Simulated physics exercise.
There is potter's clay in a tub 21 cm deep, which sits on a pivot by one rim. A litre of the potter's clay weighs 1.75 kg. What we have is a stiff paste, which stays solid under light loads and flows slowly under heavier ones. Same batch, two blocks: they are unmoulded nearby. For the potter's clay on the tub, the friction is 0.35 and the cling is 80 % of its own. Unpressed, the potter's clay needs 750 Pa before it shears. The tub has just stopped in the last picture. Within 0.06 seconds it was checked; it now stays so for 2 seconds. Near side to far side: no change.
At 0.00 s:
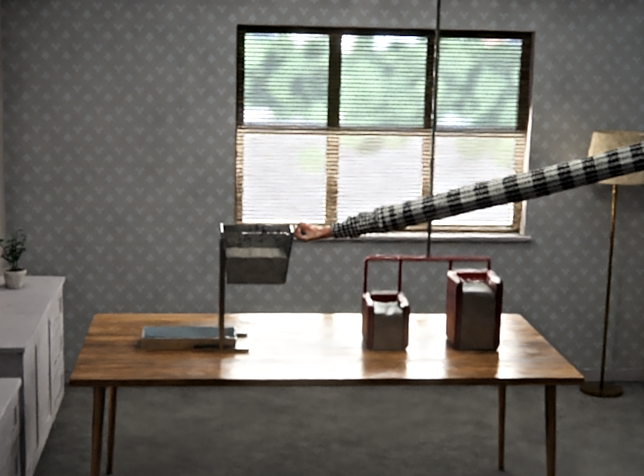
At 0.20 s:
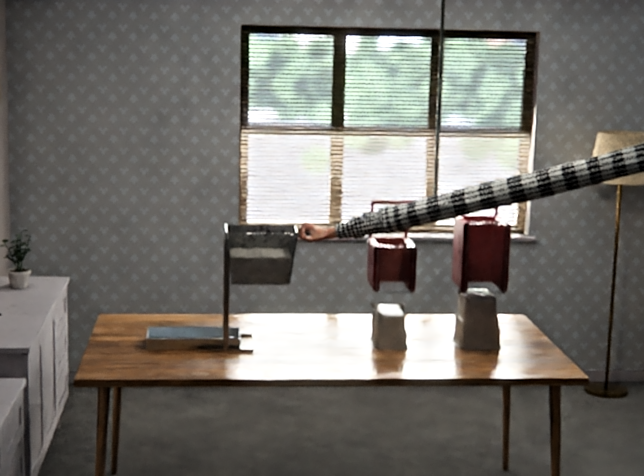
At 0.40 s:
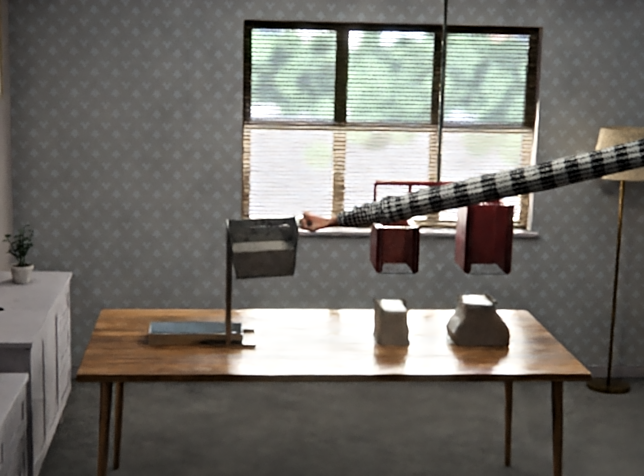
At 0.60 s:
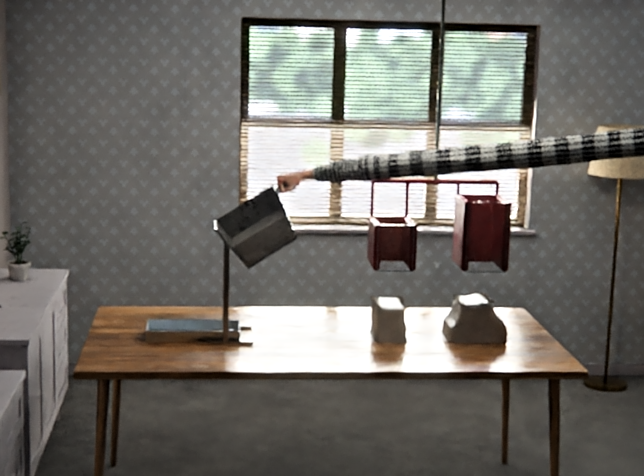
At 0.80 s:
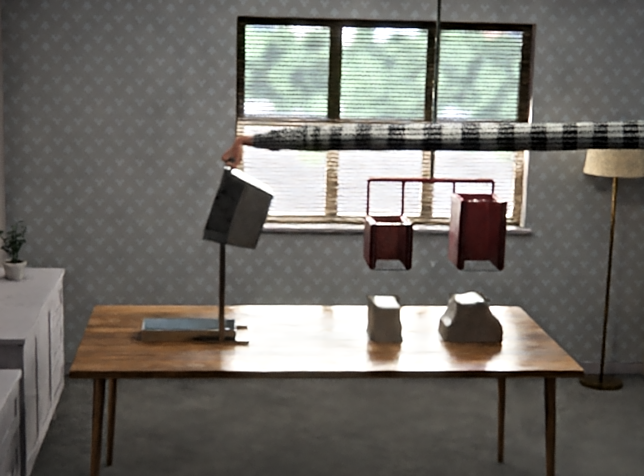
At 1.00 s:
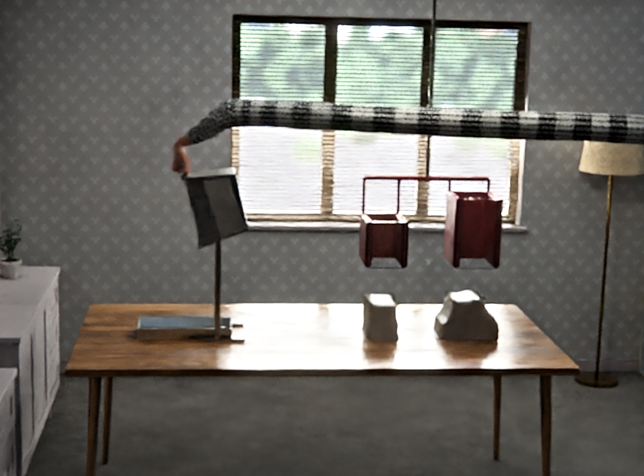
Red moulds lift off two grey blocks, then a hand tilts a tub steeply leftward.
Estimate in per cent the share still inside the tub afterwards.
I would say about 36 percent.
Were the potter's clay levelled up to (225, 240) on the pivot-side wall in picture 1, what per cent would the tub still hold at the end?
It would come to roughly 20 percent.
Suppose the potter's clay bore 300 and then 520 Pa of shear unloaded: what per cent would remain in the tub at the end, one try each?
You'd see 25 percent the first time and 30 percent the second.
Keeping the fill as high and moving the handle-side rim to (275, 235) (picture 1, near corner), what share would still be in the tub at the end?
It would be near 45 %.
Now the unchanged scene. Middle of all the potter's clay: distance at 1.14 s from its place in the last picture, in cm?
It has gone close to 9 cm.
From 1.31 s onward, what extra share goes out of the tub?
Some 2 per cent.
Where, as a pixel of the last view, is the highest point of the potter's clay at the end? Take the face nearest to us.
(224, 219).
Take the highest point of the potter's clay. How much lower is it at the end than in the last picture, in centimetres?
About 17 cm.
By 1.14 s, the tub is at 104 degrees and holds 95 %.
By 1.31 s, the tub is at 104 degrees and holds 38 %.
By 1.48 s, the tub is at 104 degrees and holds 36 %.
By 1.65 s, the tub is at 104 degrees and holds 36 %.
By 3.00 s, at the end, the tub is at 104 degrees and holds 36 %.
